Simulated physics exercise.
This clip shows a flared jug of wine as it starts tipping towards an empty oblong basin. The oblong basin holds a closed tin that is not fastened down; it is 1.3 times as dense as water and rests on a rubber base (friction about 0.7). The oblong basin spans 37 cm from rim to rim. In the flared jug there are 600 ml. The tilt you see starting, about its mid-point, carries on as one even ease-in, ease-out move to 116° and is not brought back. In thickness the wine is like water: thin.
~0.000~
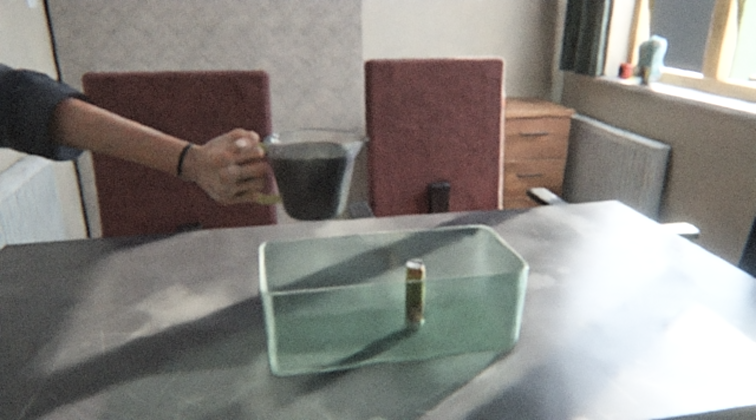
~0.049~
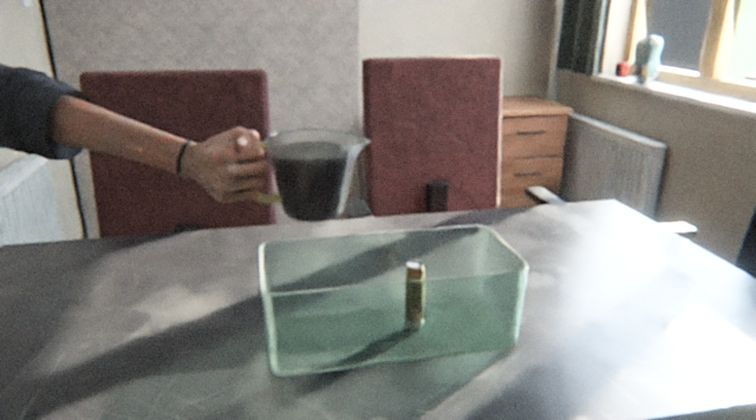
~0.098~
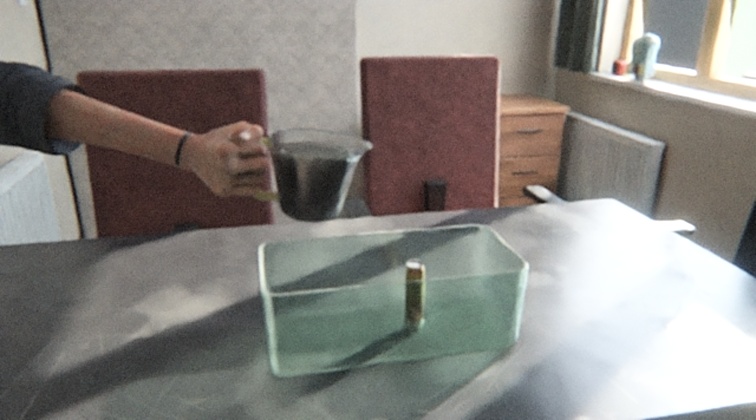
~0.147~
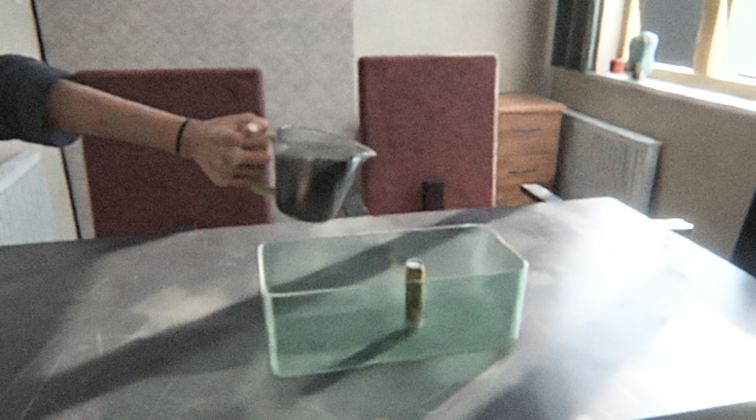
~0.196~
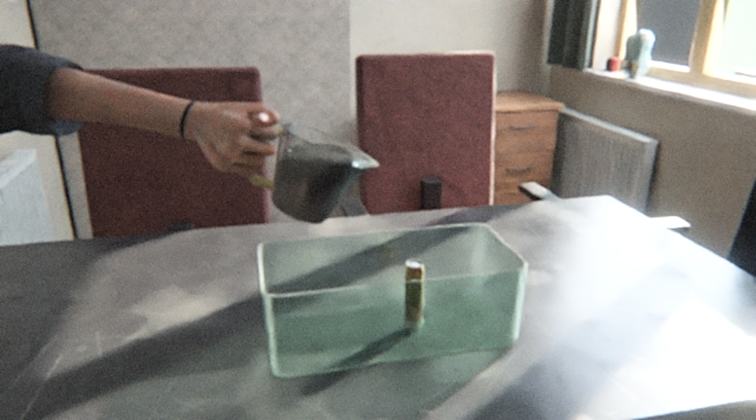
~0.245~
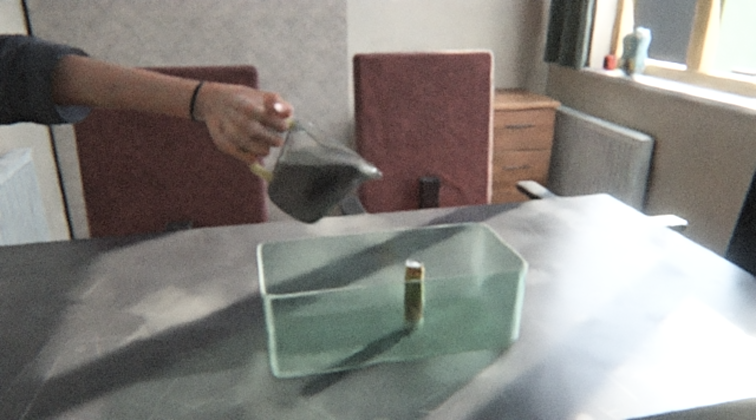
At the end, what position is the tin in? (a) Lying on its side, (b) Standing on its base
Lying on its side.
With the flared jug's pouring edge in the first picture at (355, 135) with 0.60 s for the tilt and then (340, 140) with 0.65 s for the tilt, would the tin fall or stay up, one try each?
First it goes over; then it keeps standing.
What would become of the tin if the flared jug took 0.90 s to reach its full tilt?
After the tilt, the tin has tipped over.
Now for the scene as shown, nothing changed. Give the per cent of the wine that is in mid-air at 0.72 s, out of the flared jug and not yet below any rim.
About 2 per cent.
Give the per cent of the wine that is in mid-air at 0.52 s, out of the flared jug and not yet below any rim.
Estimate: About 24 % of all of it.
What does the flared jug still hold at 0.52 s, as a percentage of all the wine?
28 %.
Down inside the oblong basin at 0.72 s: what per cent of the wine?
About 98 per cent.
Then, 0.52 s in, the tilt is 104° and 28 per cent is still to pour; the tin stands where it began.
Then, 0.72 s in, the tilt is 116° and 1 per cent is still to pour; the tin leans 21°.
Then, 0.92 s in, the tilt is 116° and 0 per cent is still to pour; the tin lies on its side.
Then, 1.15 s in, the tilt is 116° and 0 per cent is still to pour; the tin lies on its side.
Finally, the tin lies on its side.
